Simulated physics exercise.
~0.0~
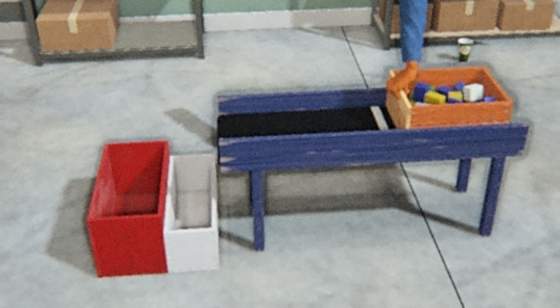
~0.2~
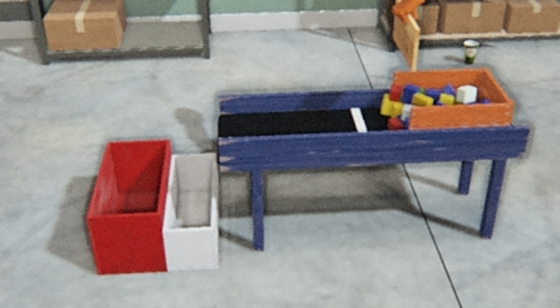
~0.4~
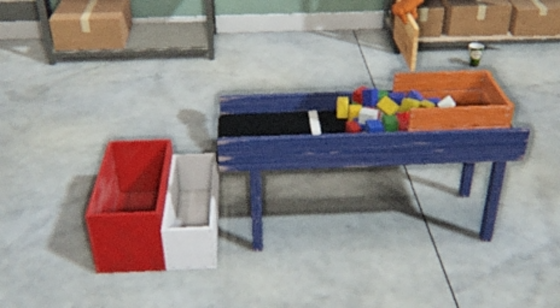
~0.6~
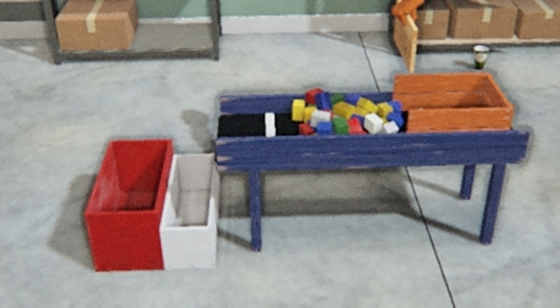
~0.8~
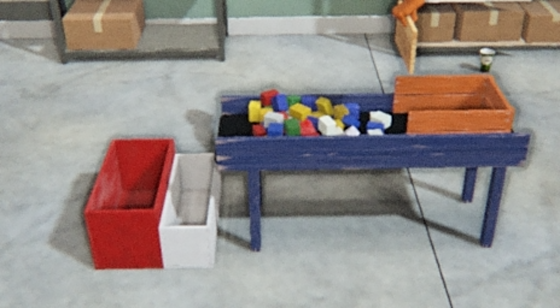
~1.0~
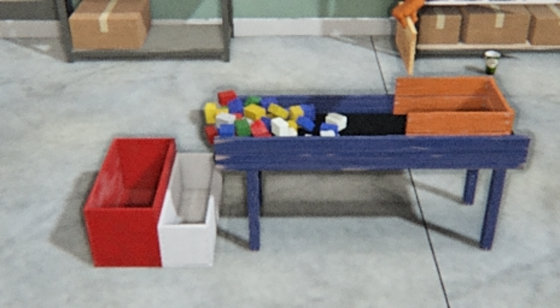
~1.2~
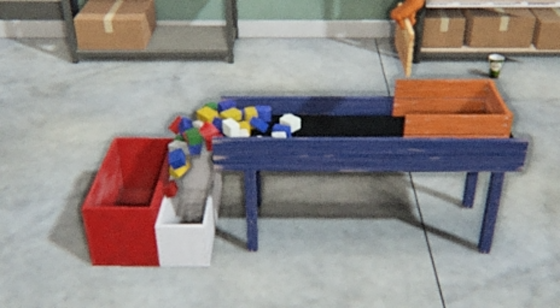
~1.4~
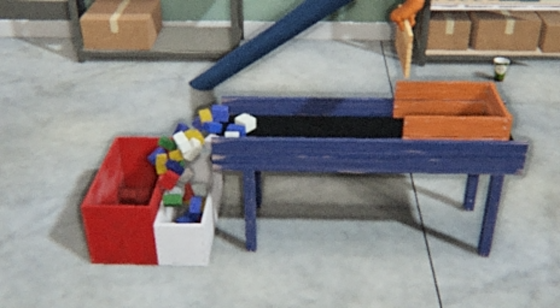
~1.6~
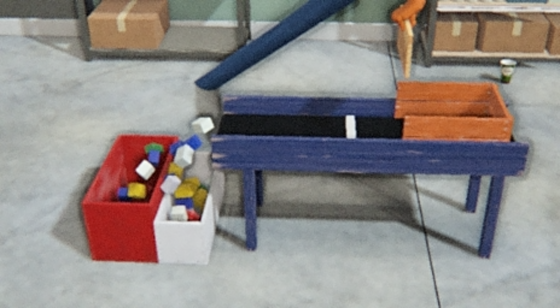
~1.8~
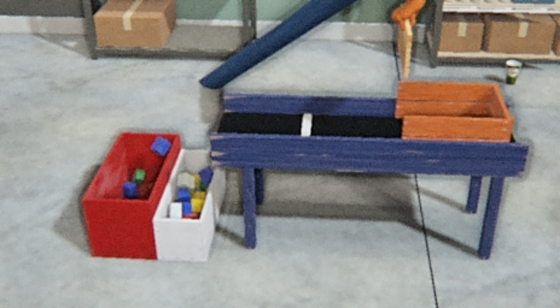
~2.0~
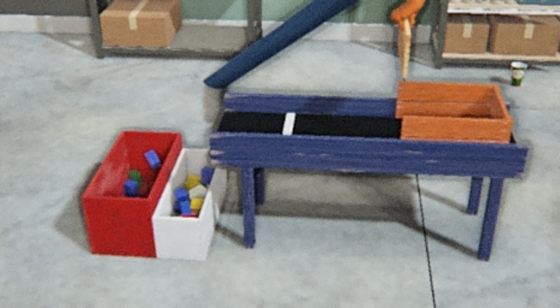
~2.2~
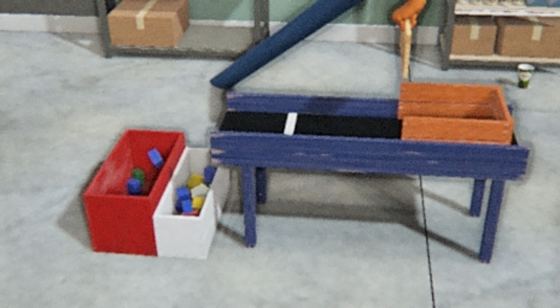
Colourful toy bricks ride the belt left and tumble into the white tub and red tote.
